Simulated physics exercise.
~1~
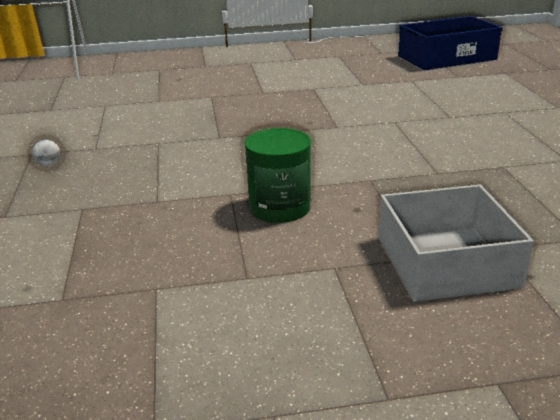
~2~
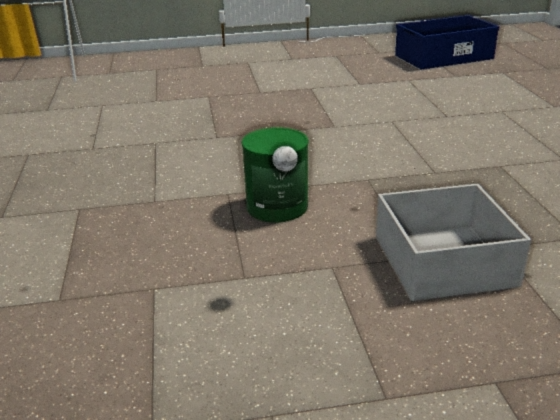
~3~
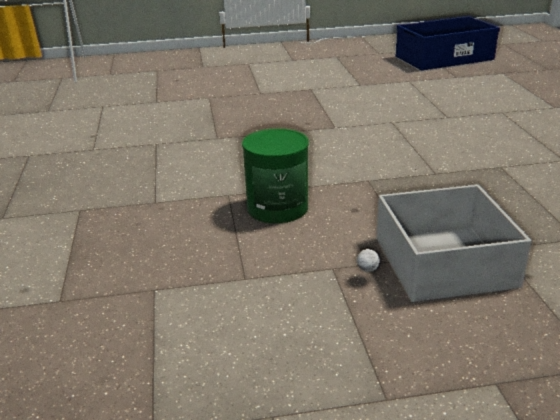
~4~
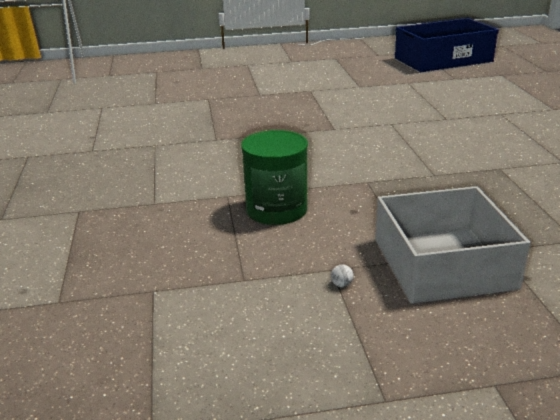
The clip shows a white ball flying to the right across a paved area, passing in front of a green pail, then coming down beside an open grey box and moving back slightly left, ending on the paving outside the box while the pail stays in place.
